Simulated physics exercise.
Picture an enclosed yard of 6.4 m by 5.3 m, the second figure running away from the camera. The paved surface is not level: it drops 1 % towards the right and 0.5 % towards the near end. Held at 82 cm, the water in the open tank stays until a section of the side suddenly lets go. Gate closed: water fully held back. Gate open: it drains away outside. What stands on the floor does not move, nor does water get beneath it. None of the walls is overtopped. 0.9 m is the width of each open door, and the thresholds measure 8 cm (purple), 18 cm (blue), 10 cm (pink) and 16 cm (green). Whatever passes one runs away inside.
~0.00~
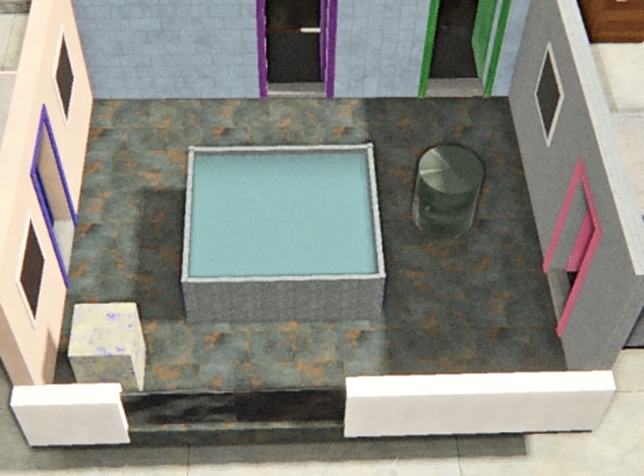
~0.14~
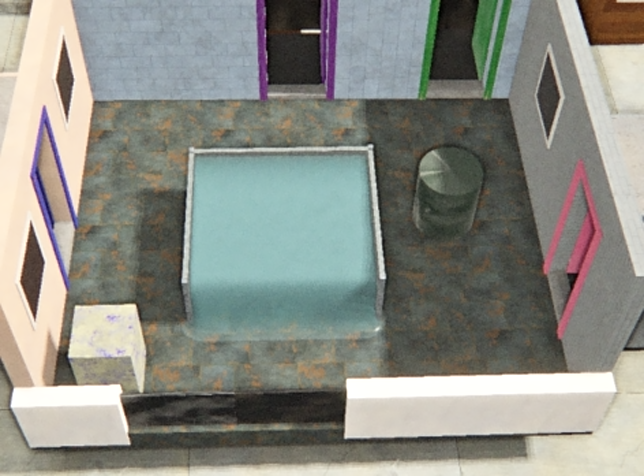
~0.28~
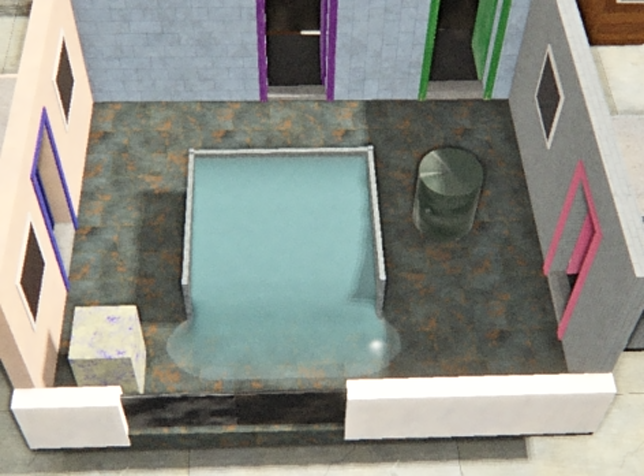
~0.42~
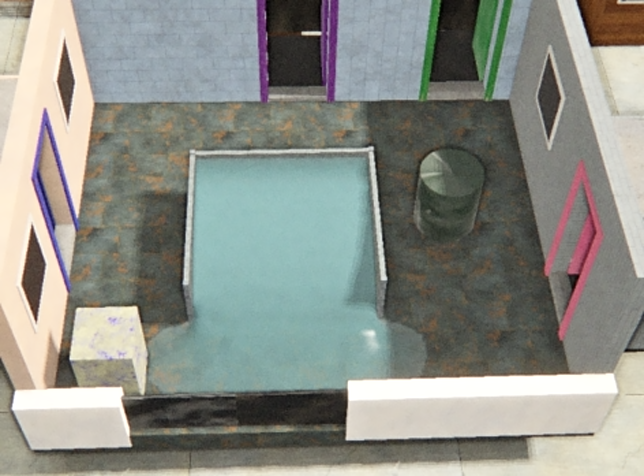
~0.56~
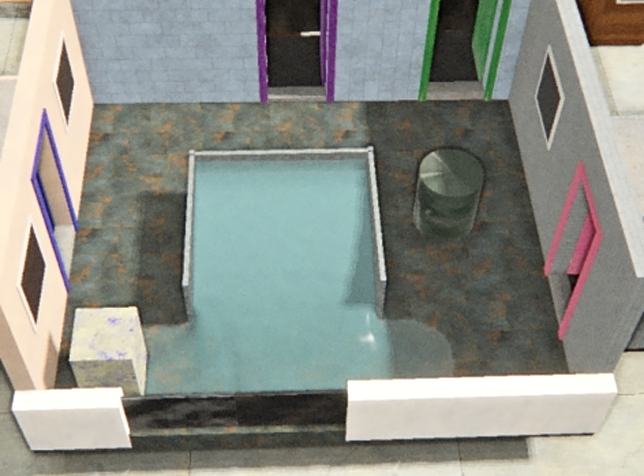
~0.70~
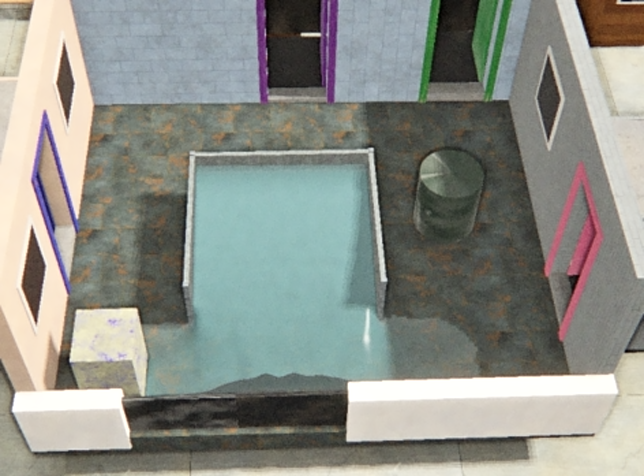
A walled yard with a dark, mottled paved floor is seen from above, the view holding steady. An open tank of teal water fills the middle, with a speckled pale block to the left, a dark green cylinder to the right, and purple, green, blue and pink doorways around. The tank's near side opens, and water pours toward the low white front wall, spreading sideways, mostly right, and reaching the block.
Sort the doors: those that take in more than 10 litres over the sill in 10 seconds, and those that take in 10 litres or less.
Sorted: The purple door takes in more; the blue door takes in 10 litres or less; the pink door takes in more; the green door takes in more.
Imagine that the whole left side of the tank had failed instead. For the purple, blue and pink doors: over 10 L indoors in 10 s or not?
Log - purple: Threshold not reached, blue: Threshold topped, pink: Threshold topped.
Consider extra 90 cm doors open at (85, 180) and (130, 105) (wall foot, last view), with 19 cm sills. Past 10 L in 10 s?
Well, the first is shy of the mark and the second is beyond the mark.
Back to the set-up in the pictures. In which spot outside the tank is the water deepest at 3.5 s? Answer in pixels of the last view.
The spot is near (106, 110) in the last view.
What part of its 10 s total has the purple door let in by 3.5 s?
About 0 per cent.
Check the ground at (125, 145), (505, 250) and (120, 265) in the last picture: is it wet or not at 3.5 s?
Point 1: Reached; point 2: Reached; point 3: Reached.
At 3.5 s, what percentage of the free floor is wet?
Around 75 per cent wet.
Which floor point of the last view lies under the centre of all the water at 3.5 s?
(308, 289).
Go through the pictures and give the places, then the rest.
In the first picture, the open tank at (282, 214) is whole and still, 82 cm deep.
In the second picture, water pours out at (284, 307) and has run 1.2 m, to (190, 333); typically 6 cm deep outside, 82 cm at the open tank's back.
In the third picture, the front is at (175, 351), 1.5 m from the gap at (285, 309); 1.9 m2 of floor is under water; 82 cm left at the back of the open tank.
In the fourth picture, the front is at (151, 364), 1.8 m from the gap at (286, 311); 3.8 m2 of floor is under water; 78 cm left at the back of the open tank.
In the fifth picture, water pours out at (285, 312) and has run 2.2 m, to a hidden place; typically 15 cm deep outside, 69 cm at the open tank's back.
In the sixth picture, the front is at a hidden place, 2.6 m from the gap at (286, 313); 4.9 m2 of floor is under water; 71 cm left at the back of the open tank.
After 1.4 s water covers 25 % of the floor and is deepest (62 cm) near (292, 401); purple door not reached, blue door not reached, pink door not reached, green door not reached.
After 2.2 s water covers 45 % of the floor and is deepest (56 cm) near (571, 407); purple door not reached, blue door 5 cm at the sill, 0 L in, pink door 26 cm at the sill, 9 L in, green door not reached.
After 3.5 s water covers 75 % of the floor and is deepest (41 cm) near (106, 110); purple door not reached, blue door 19 cm at the sill, 1 L in, pink door 24 cm at the sill, 118 L in, green door 22 cm at the sill, 0 L in.
After 6.0 s water covers 100 % of the floor and is deepest (26 cm) near (336, 188); purple door 13 cm at the sill, 27 L in, blue door 5 cm at the sill, 3 L in, pink door 16 cm at the sill, 209 L in, green door 20 cm at the sill, 57 L in.
After 10.0 s water covers 100 % of the floor and is deepest (19 cm) near (506, 114); purple door 13 cm at the sill, 114 L in, blue door 10 cm at the sill, 3 L in, pink door 16 cm at the sill, 248 L in, green door 16 cm at the sill, 73 L in.
